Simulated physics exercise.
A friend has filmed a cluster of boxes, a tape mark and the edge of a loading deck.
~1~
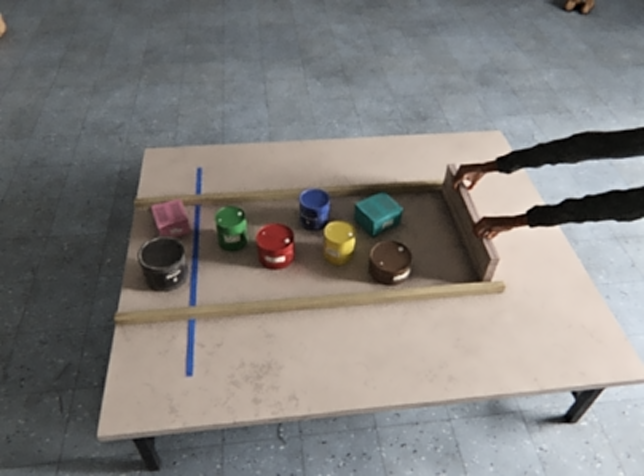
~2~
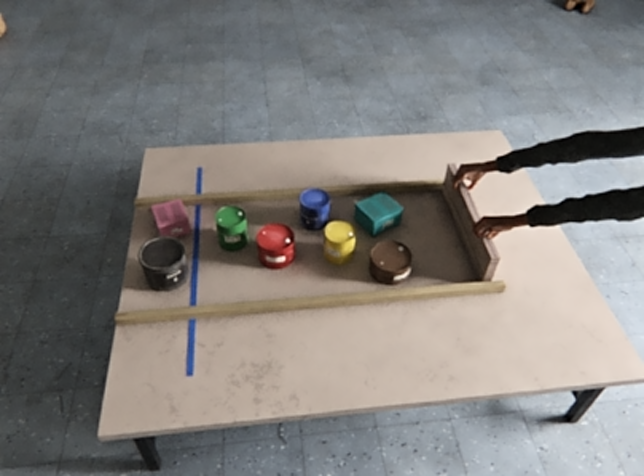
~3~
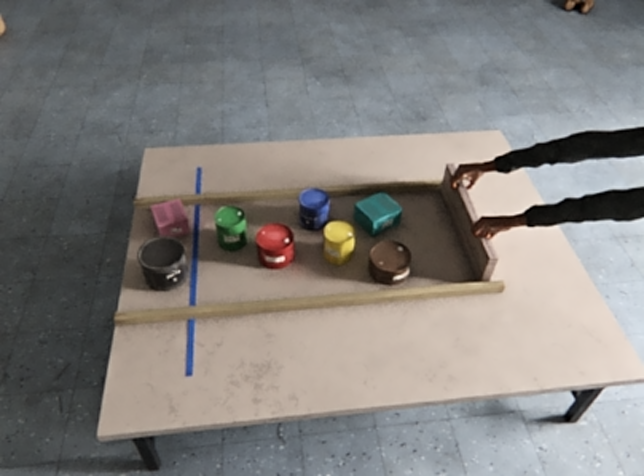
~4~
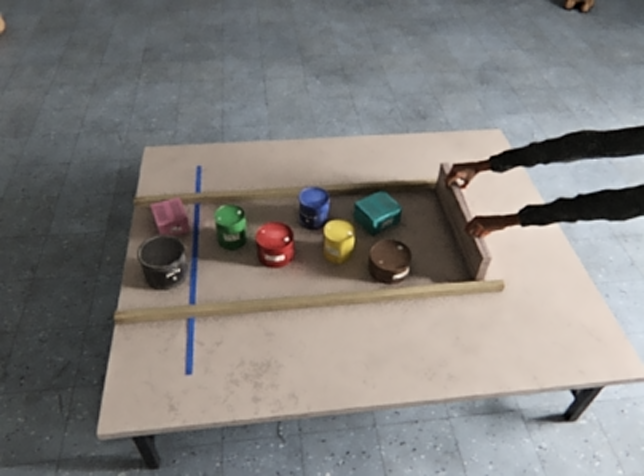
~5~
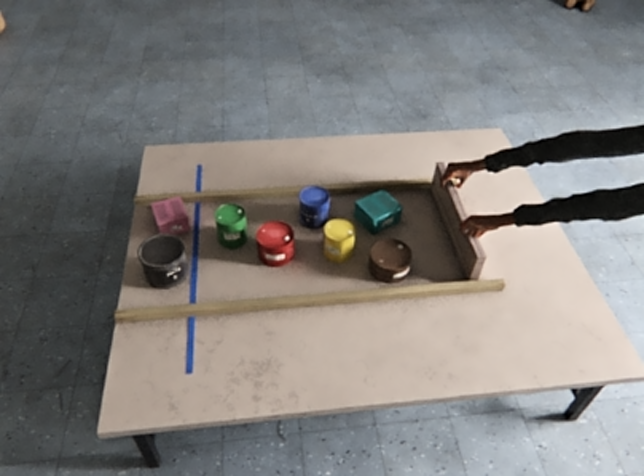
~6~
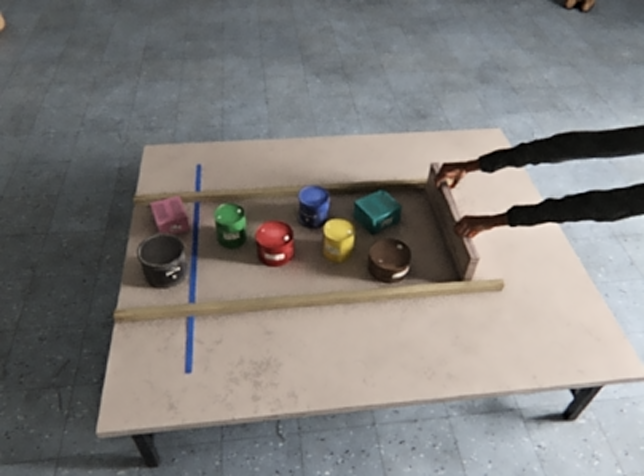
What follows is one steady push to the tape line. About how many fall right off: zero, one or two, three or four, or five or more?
In the end the number that fall off is one or two.
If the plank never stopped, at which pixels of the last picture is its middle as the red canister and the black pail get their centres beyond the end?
Its middle is around (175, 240) and around (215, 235).
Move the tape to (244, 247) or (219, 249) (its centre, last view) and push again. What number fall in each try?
Down on the ground: 0 and 0.
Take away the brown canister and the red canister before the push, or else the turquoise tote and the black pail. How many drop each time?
Fallen: 1, and 0 in the other try.
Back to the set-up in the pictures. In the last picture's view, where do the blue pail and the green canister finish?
The blue pail at (141, 210), the green canister at (140, 233).
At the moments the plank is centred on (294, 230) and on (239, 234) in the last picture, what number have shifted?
By then 6, and 8.
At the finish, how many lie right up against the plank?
That makes 3.
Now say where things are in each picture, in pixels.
In the first frame, black pail (164, 264); pink tote (171, 220); green canister (232, 229); plank (467, 221); tape (195, 254).
In the second frame, pink tote (171, 220); turquoise tote (378, 214).
In the third frame, green canister (231, 229); blue pail (314, 210).
In the fourth frame, black pail (164, 263); brown canister (390, 261).
In the fifth frame, pink tote (171, 217); plank (456, 219).
In the sixth frame, black pail (164, 261); pink tote (170, 217); green canister (231, 226); plank (449, 220); tape (195, 251).
Soon after, none off yet; black pail at rest near (164, 261); pink tote at rest near (170, 217); green canister at rest near (231, 226).
After that, none off yet; black pail displaced a little near (152, 264); pink tote displaced a little near (160, 218); green canister displaced about its own width near (190, 229).
In the end, the number that fall off is one or two; gone, pink tote and black pail.
